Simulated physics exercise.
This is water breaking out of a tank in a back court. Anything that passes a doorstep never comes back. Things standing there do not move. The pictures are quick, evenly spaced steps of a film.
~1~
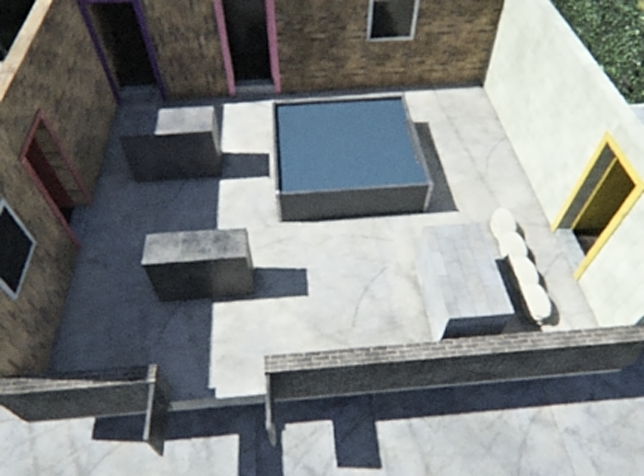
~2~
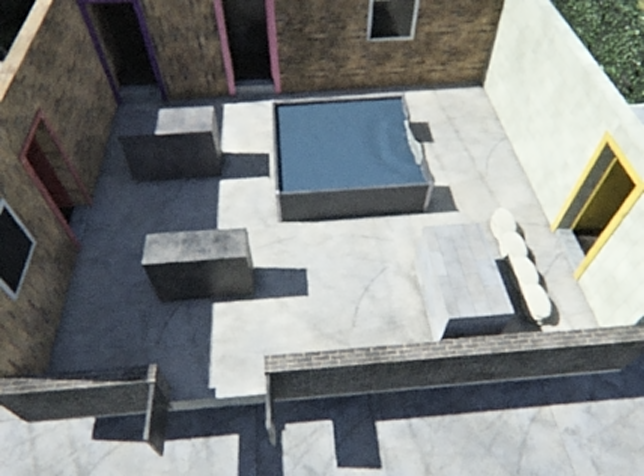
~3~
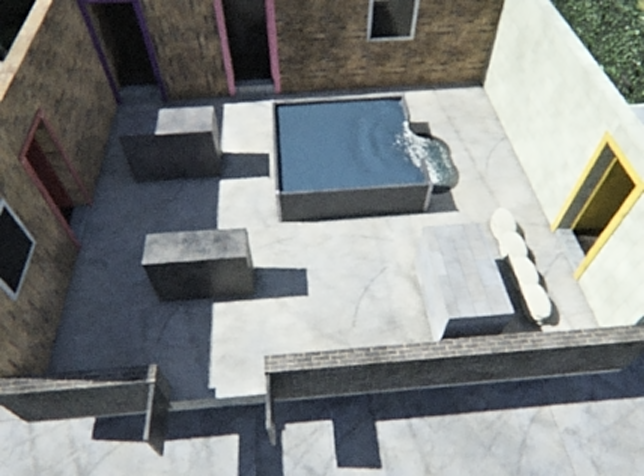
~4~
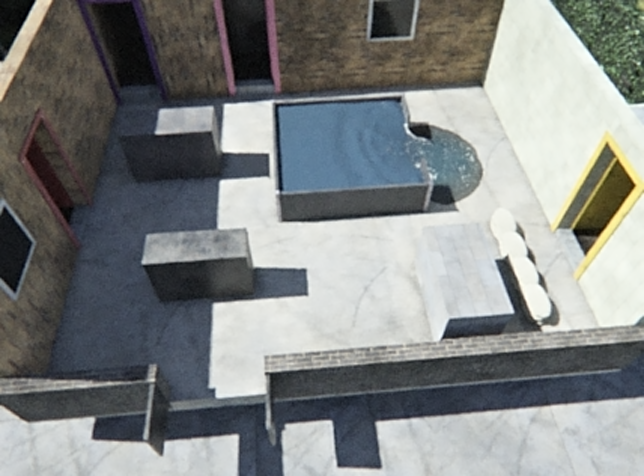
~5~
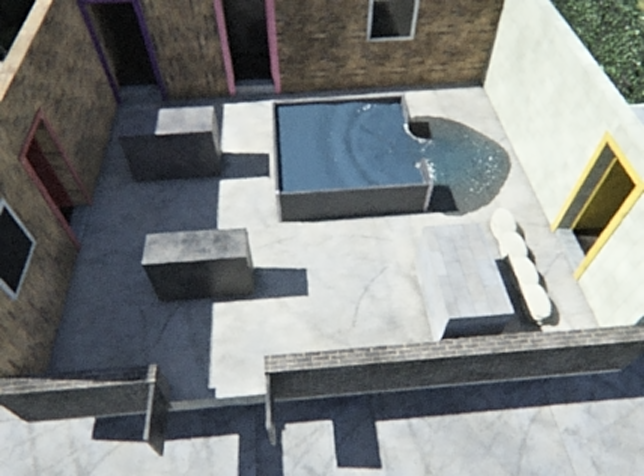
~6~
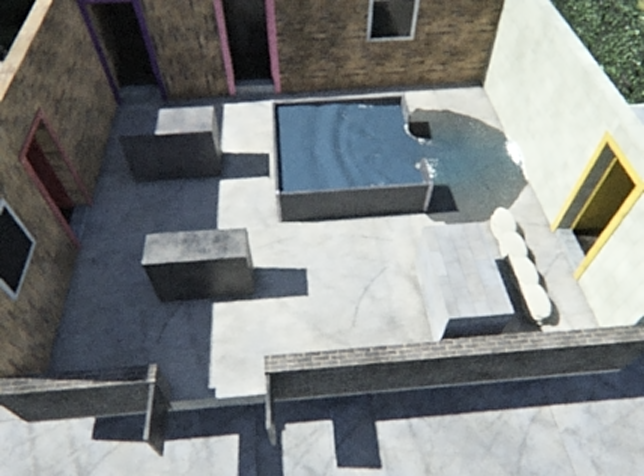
In this clip, a blue tank in a walled court sits still, then water breaks out through a gap in its right side and spreads across the pale paving toward the right wall while ripples cross the tank's surface.
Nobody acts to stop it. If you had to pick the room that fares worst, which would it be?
I would pick the yellow room.
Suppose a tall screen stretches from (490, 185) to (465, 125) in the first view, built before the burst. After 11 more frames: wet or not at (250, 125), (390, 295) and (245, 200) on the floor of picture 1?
Taking the points in order, they are spared, spared and spared.
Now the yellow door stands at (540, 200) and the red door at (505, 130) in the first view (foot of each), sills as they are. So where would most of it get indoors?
The red-painted one.
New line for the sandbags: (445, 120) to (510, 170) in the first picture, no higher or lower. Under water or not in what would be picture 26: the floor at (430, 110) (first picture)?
Answer: Awash.
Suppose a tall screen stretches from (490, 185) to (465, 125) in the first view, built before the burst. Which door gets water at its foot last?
I pick the one in red.
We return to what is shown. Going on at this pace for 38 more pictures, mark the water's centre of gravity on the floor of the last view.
Around (389, 174).
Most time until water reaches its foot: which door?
It's the one in red.
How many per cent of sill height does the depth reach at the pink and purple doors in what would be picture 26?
Respectively about 0 and 0 per cent.
A moment on, water covers 15 % of the floor; yellow door not reached, pink door not reached, red door not reached, purple door not reached.
Next, water covers 20 % of the floor; yellow door wet at the sill, nothing in, pink door not reached, red door not reached, purple door not reached.
Then, water covers 35 % of the floor; yellow door a trickle in, pink door not reached, red door not reached, purple door not reached.
Later, water covers 65 % of the floor; yellow door some in, pink door wet at the sill, nothing in, red door not reached, purple door wet at the sill, nothing in.
In the end, water covers 90 % of the floor; yellow door a lot in, pink door wet at the sill, nothing in, red door wet at the sill, nothing in, purple door wet at the sill, nothing in; the yellow door has let in the most.
